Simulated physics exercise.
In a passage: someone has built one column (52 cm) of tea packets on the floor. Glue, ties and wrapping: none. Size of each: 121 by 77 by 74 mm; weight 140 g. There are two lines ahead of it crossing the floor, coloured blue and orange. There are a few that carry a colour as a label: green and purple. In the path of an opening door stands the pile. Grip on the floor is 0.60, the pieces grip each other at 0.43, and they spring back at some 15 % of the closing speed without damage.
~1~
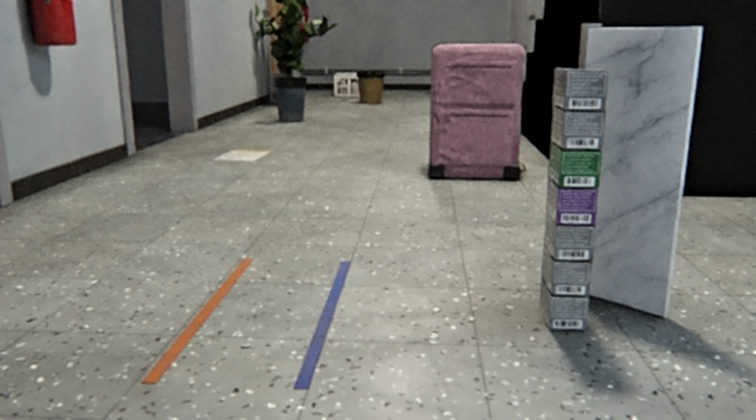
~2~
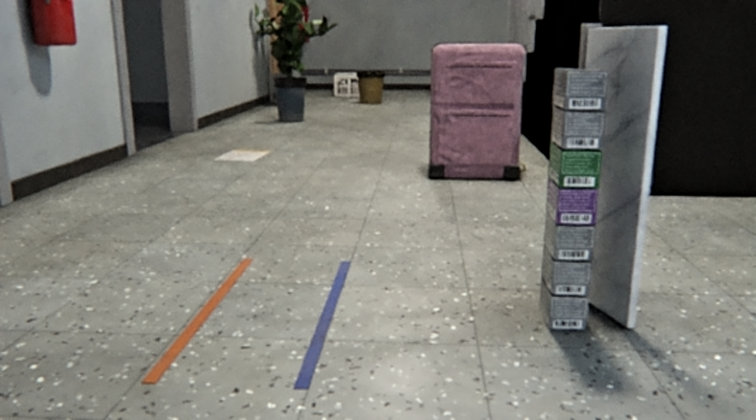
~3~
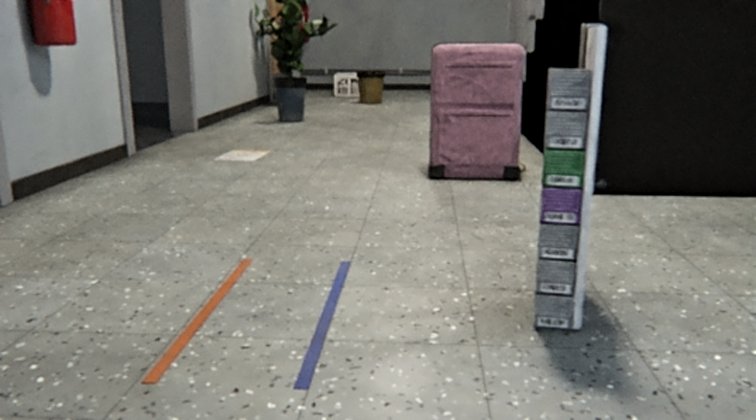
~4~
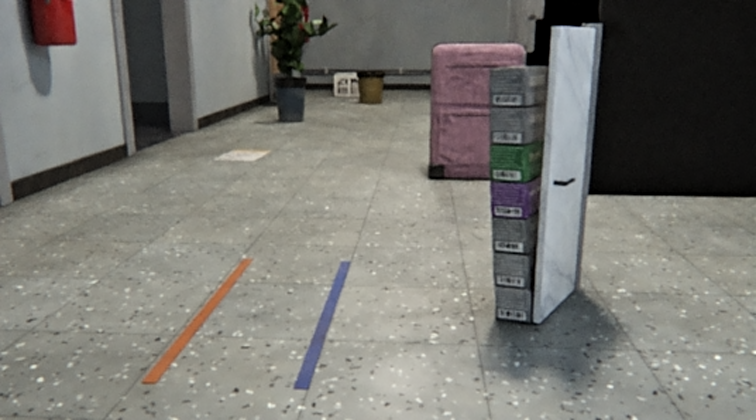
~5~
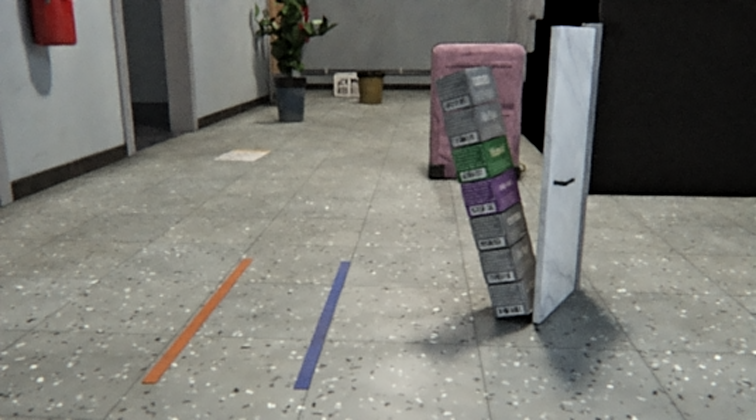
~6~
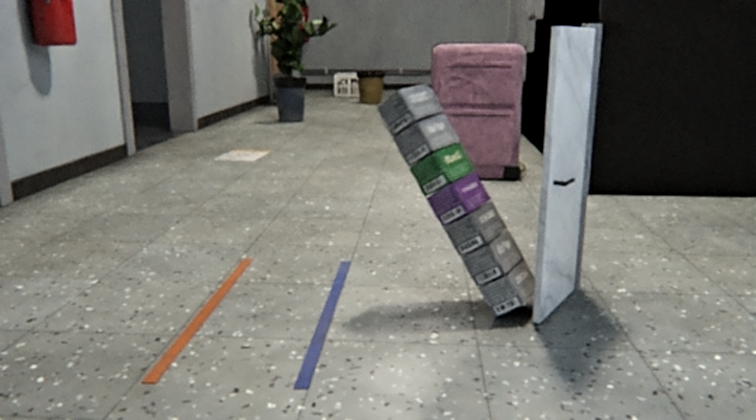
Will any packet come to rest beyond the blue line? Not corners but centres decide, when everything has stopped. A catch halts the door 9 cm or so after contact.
Yes, the spill crosses the blue line.
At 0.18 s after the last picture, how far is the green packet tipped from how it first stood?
Around 70° from its start.
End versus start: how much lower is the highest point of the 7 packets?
Lower by close to 44 cm.
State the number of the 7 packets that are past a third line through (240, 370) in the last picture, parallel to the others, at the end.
Result: 1 of the lot.
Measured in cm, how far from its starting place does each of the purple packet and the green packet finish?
Approx. distance from start in cm - purple 48, green 60.
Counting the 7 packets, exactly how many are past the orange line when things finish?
Counting them up, I get 0.
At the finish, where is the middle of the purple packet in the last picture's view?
Resting position, last image: About (380, 268).
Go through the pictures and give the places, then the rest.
In the first picture (places mark the middle of the side facing us), door edge (694, 91) 47° before square; orange line, near end, (163, 364); blue line, near end, (307, 369); green packet (580, 169); purple packet (577, 207); nothing disturbed.
The second picture shows door edge (656, 93) 19° before square; green packet (580, 169).
The third picture shows door edge (596, 93) 9° past square; green packet (564, 168) shifted 21 mm; purple packet (561, 206) shifted 21 mm; 7 disturbed, none past the blue line.
The fourth picture shows door edge (551, 92) 30° past square; purple packet (507, 200) leaning 4°; green packet (507, 163) shifted 11 cm; steepest lean 4°, the packet at (510, 271); 7 disturbed, none past the blue line.
The fifth picture shows door edge (551, 92) 30° past square; green packet (470, 164) leaning 17°; purple packet (480, 199) leaning 17°; steepest lean 17°, the packet at (461, 128); 7 disturbed, none past the blue line.
The sixth picture shows door edge (551, 92) 30° past square; orange line, near end, (163, 364); blue line, near end, (307, 369); green packet (429, 175) leaning 34°, 34 mm lower; purple packet (447, 205) leaning 34°; steepest lean 34°, the packet at (482, 266); 7 disturbed, none past the blue line.
Then, 0.08 s after the last picture, none of the 7 packets past the blue line, 7 disturbed; purple packet leaning 50°, 6 cm lower; green packet leaning 50°, 9 cm lower.
Then, 0.18 s after the last picture, 1 of the 7 packets past the blue line; purple packet on its side; green packet leaning 75°, 23 cm lower.
At rest, 2 of the 7 packets past the blue line; purple packet on its side; green packet on its side. The farthest middle lies 17 cm beyond that line. As the last picture would show them, middles, purple packet near (380, 268), green packet near (350, 263).
